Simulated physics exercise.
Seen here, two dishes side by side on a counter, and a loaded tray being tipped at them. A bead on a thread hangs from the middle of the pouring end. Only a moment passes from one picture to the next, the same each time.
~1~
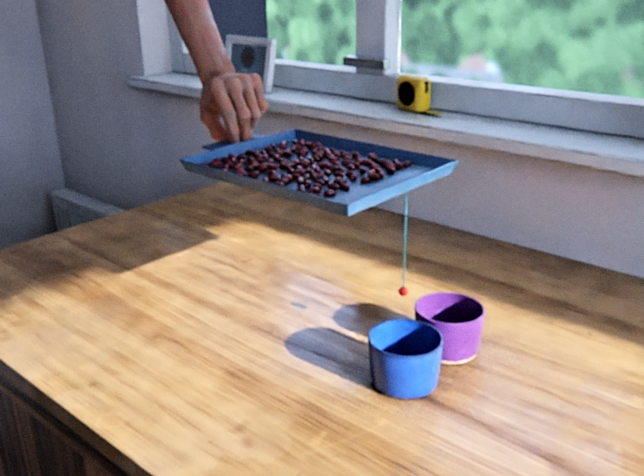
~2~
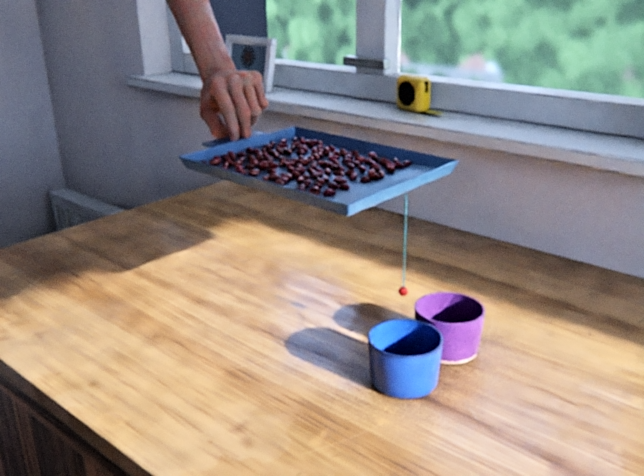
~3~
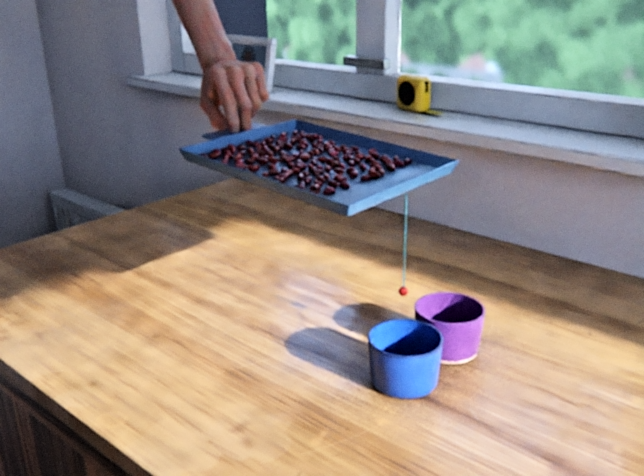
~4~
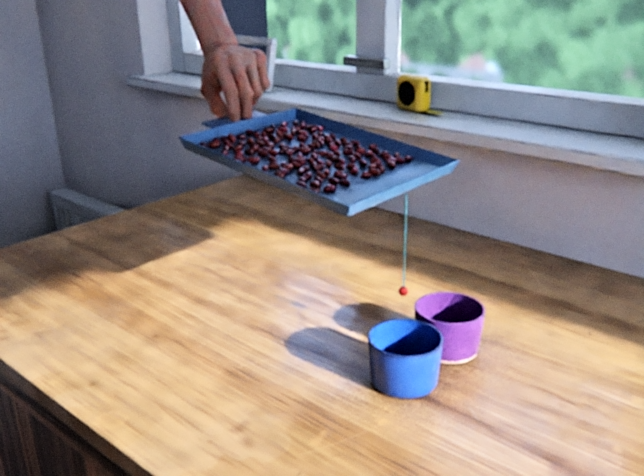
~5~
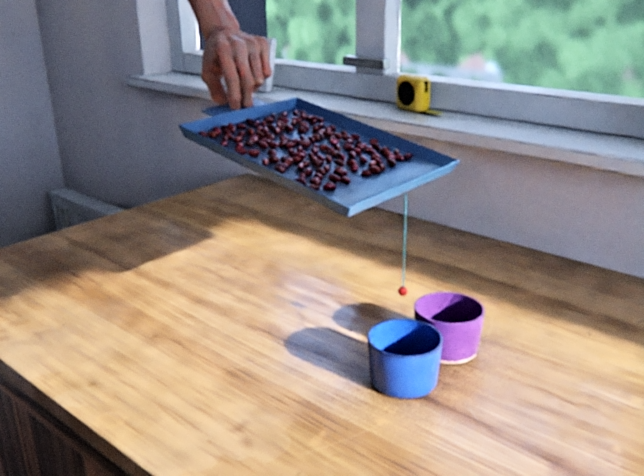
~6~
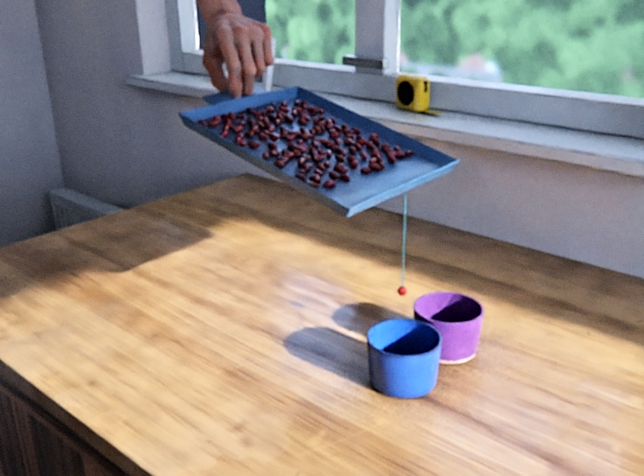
A hand slowly raised the back of a blue tray of dark red beans, tilting it slightly toward a blue dish and a purple dish on a wooden counter, while the beans stayed on it.
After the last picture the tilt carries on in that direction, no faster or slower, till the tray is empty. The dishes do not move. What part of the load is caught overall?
They take over half between them.
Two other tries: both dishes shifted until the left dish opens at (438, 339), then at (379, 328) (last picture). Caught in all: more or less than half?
The first try: Less than half. The second: Not half.
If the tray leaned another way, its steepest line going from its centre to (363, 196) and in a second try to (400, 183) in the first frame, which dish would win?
One: The dish on the left. Two: The right one.
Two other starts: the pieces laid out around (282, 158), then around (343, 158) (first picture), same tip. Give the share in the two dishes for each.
First some 70, then 70 per cent.
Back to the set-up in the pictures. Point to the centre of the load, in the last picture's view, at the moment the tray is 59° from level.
Near (393, 179).
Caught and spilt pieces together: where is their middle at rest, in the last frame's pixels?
Roughly at (418, 368).
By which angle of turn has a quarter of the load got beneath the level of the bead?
Near 85 degrees.
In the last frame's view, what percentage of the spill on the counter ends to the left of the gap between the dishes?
Close to 40 per cent.
Shortly afterwards, tray tipped steeply; the bulk on the tray; only a few in the left dish; only a few in the right dish; a little in the air.
Next, tray tipped right over; near a quarter on the tray; near a quarter in the left dish; a little in the right dish; a little outside both; near a third in the air.
Some moments later, tray tipped past a quarter turn; near a third in the left dish; near a quarter in the right dish; near a third outside both.
In the end, tray tipped past a quarter turn; near a third in the left dish; near a quarter in the right dish; near a third outside both.
